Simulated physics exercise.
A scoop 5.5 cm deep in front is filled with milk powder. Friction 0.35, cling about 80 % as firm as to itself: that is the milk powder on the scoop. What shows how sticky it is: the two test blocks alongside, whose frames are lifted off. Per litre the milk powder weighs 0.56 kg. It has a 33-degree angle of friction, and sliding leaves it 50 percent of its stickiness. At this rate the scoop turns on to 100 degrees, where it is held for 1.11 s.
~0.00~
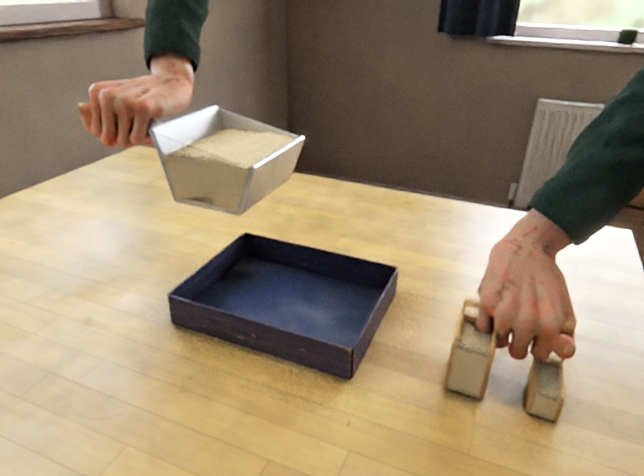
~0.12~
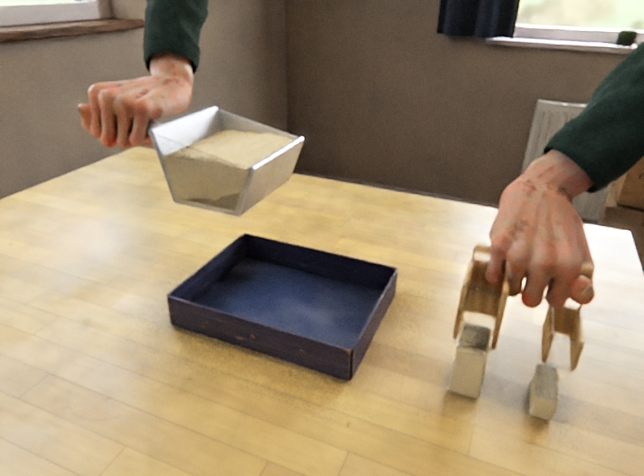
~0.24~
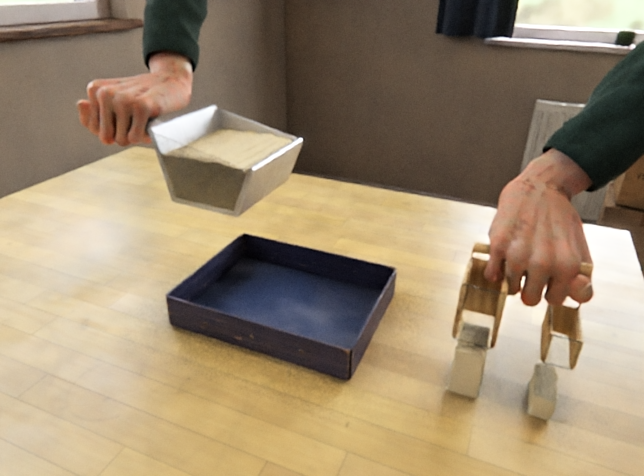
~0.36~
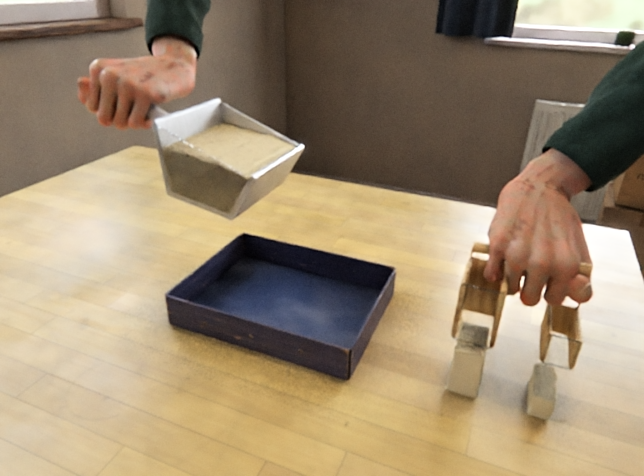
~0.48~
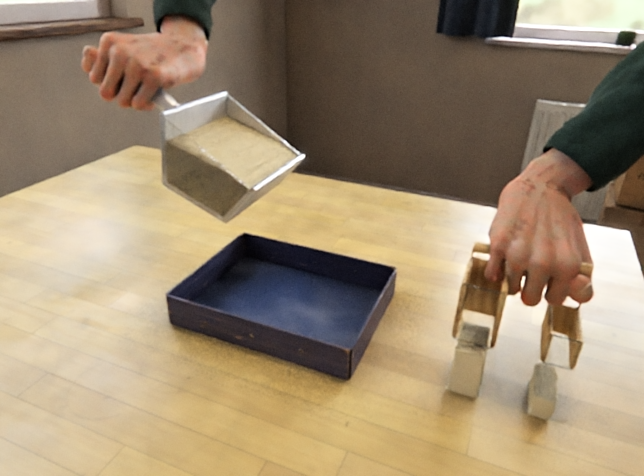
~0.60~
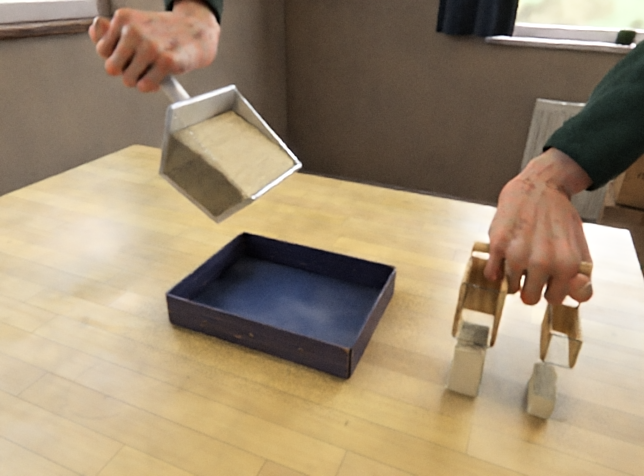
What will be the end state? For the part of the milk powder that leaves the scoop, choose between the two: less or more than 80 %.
Choice: Less.
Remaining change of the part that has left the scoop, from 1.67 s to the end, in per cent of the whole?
Measured change: Roughly 0 per cent.
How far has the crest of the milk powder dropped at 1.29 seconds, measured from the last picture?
About 0.0 centimetres.
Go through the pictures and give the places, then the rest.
In the first frame, lip at (249, 167), tilt 0 degrees; crest of the milk powder at (216, 161); block heights 6.1 cm, 2.8 cm (left to right).
In the second frame, lip at (249, 168), tilt 0 degrees; crest of the milk powder at (215, 162); block heights 6.1 cm, 2.8 cm (left to right).
In the third frame, lip at (248, 169), tilt 1 degrees; crest of the milk powder at (214, 162); block heights 6.1 cm, 2.8 cm (left to right).
In the fourth frame, lip at (249, 177), tilt 10 degrees; crest of the milk powder at (164, 150); block heights 6.1 cm, 2.8 cm (left to right).
In the fifth frame, lip at (251, 188), tilt 21 degrees; crest of the milk powder at (166, 143); block heights 6.1 cm, 2.8 cm (left to right).
In the sixth frame, lip at (249, 197), tilt 33 degrees; crest of the milk powder at (173, 136); block heights 6.1 cm, 2.8 cm (left to right).
After 0.92 s, the scoop is at 63 degrees and 0 % has left it.
After 1.29 s, the scoop is at 97 degrees and 1 % has left it.
After 1.67 s, the scoop is at 100 degrees and 71 % has left it.
After 2.05 s, the scoop is at 100 degrees and 71 % has left it.
After 2.16 s, the scoop is at 100 degrees and 71 % has left it.
